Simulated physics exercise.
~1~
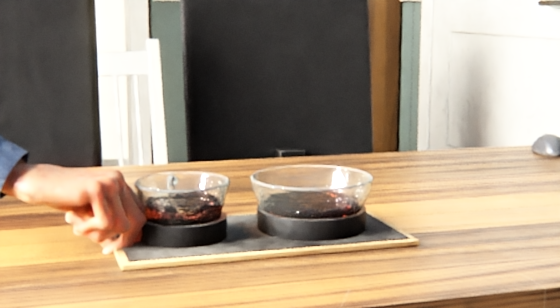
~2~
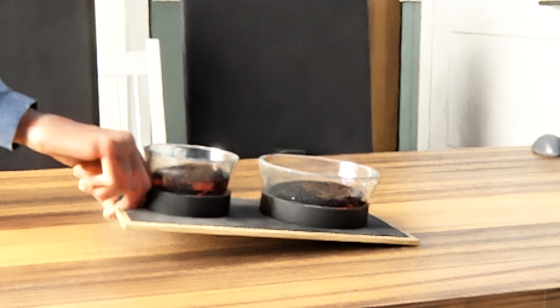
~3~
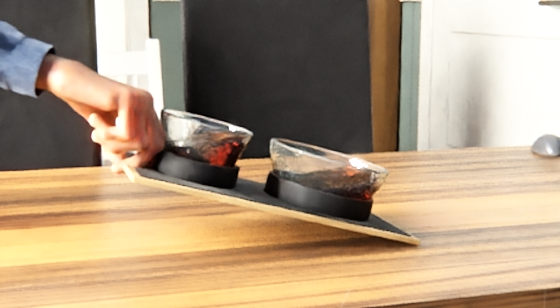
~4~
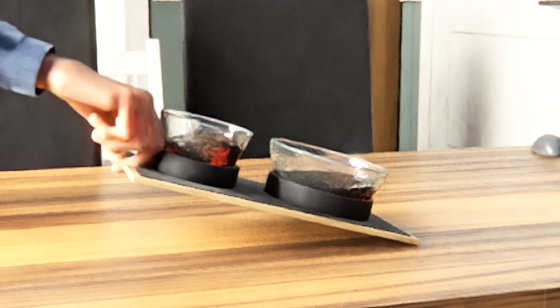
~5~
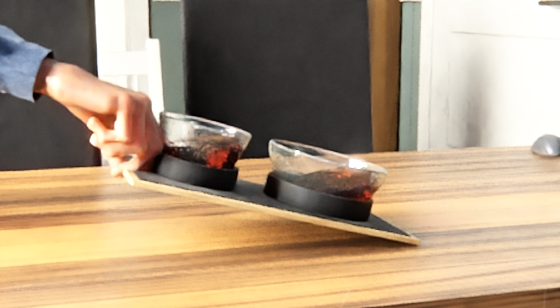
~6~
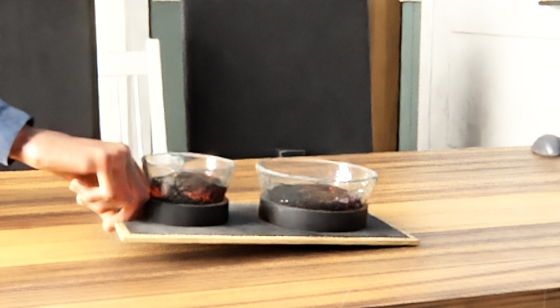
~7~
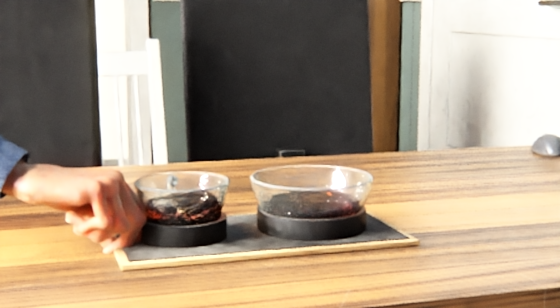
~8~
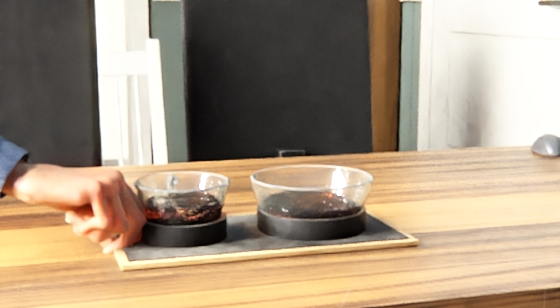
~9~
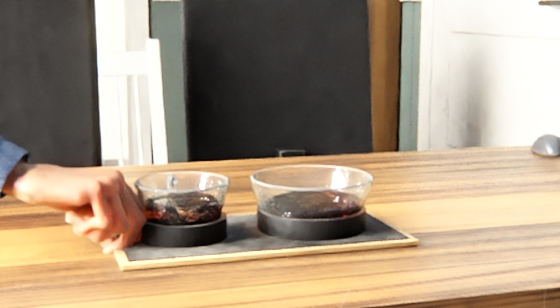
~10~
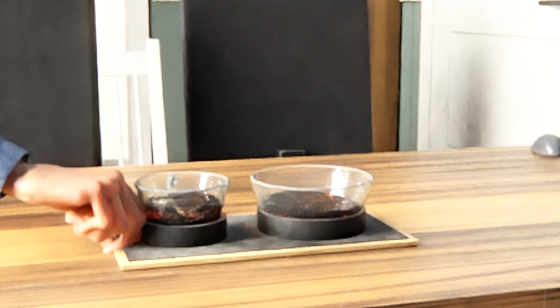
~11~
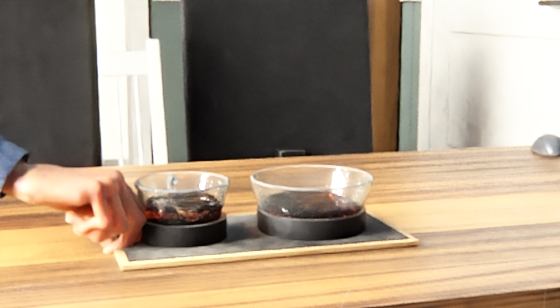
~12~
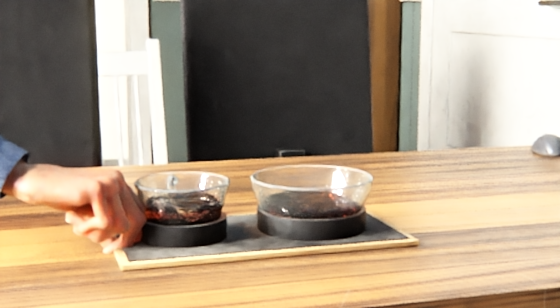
A hand gently raised the left end of a dark tray holding two glass bowls of dark tea, tilting them toward the right, then lowered it until it lay flat on the wooden table again, with the tea still inside both.
